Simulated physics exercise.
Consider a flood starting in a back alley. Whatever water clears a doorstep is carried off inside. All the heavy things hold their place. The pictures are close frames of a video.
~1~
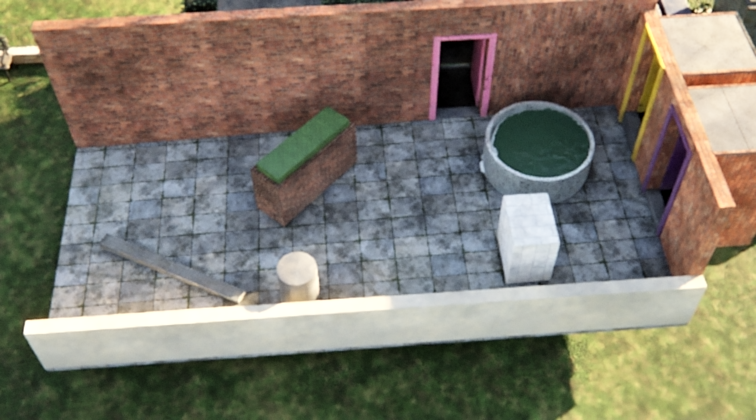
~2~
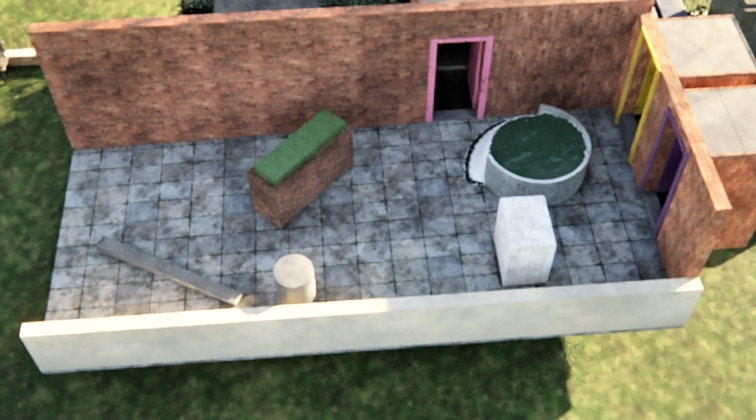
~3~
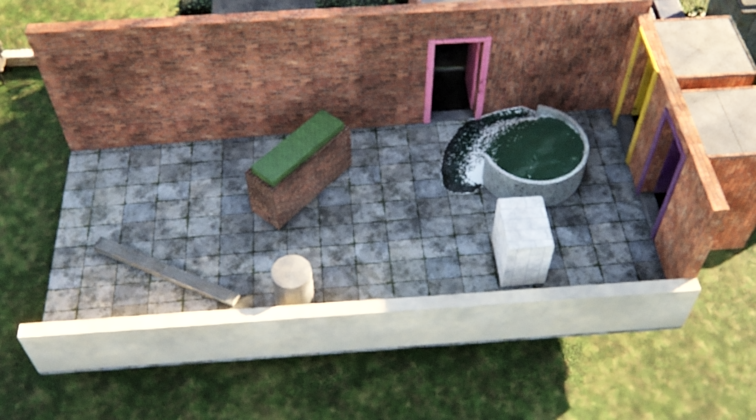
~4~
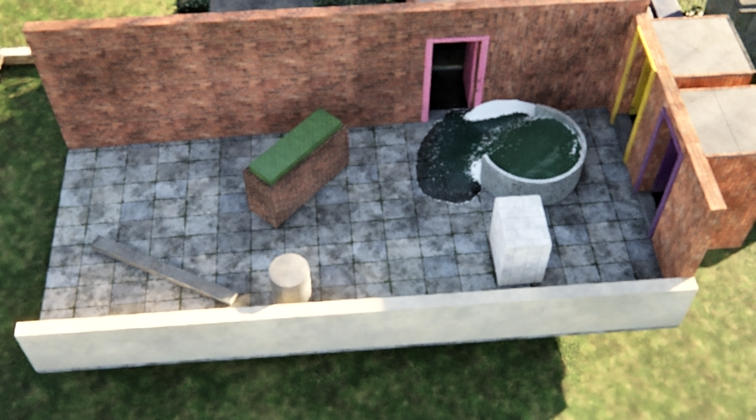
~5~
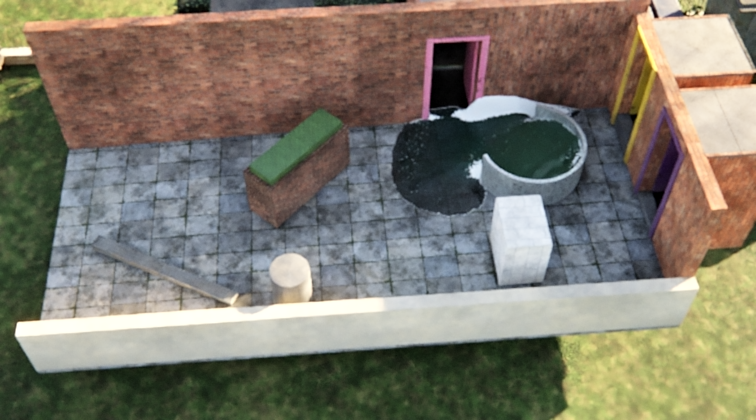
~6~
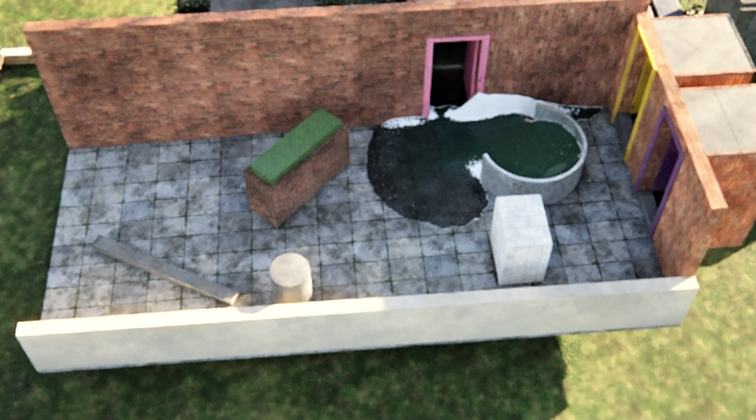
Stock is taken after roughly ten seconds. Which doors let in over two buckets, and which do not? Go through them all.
Result: The pink door is going to be swamped; the yellow door is going to stay within two buckets; the purple door is going to stay within two buckets.
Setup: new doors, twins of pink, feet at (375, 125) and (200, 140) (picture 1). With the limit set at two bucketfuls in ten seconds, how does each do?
The first door runs past the limit, while the second remains below the limit.
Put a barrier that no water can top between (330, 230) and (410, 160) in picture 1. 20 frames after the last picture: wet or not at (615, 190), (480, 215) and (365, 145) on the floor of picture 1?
Lab note - spot 1 inundated, spot 2 parched, spot 3 inundated.
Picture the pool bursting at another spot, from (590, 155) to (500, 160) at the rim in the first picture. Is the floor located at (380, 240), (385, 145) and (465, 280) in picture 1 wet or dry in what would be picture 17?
The three spots, in order, are inundated, spared and inundated.
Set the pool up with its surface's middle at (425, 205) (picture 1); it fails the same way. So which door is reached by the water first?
The pink one comes first.
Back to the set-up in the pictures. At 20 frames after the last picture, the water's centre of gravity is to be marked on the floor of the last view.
Centre of the water: Near (384, 176).
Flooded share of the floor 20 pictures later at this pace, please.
It works out to about 55 in a hundred.
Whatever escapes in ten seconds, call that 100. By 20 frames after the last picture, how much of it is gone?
Near 35 in a hundred.
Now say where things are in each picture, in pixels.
The first frame shows the round pool at (539, 142) is whole and still.
In the second frame, the front is at a hidden place, out from the gap on the round pool's far side.
In the third frame, the front is at (449, 186), out from the gap on the round pool's far side.
In the fourth frame, the front is at (428, 189), out from the gap on the round pool's far side.
In the fifth frame, the front is at (402, 189), out from the gap on the round pool's far side.
In the sixth frame, water pours out on the round pool's far side and has run to (380, 192).
A moment on, water covers 20 % of the floor; the pink door far over two buckets in, the yellow door wet at the sill, nothing in, the purple door not reached.
Next, water covers 25 % of the floor; the pink door far over two buckets in, the yellow door wet at the sill, nothing in, the purple door wet at the sill, nothing in.
Then, water covers 55 % of the floor; the pink door far over two buckets in, the yellow door wet at the sill, nothing in, the purple door wet at the sill, nothing in.
Later, water covers 70 % of the floor; the pink door far over two buckets in, the yellow door wet at the sill, nothing in, the purple door wet at the sill, nothing in.
In the end, water covers 55 % of the floor; the pink door far over two buckets in, the yellow door wet at the sill, nothing in, the purple door wet at the sill, nothing in.
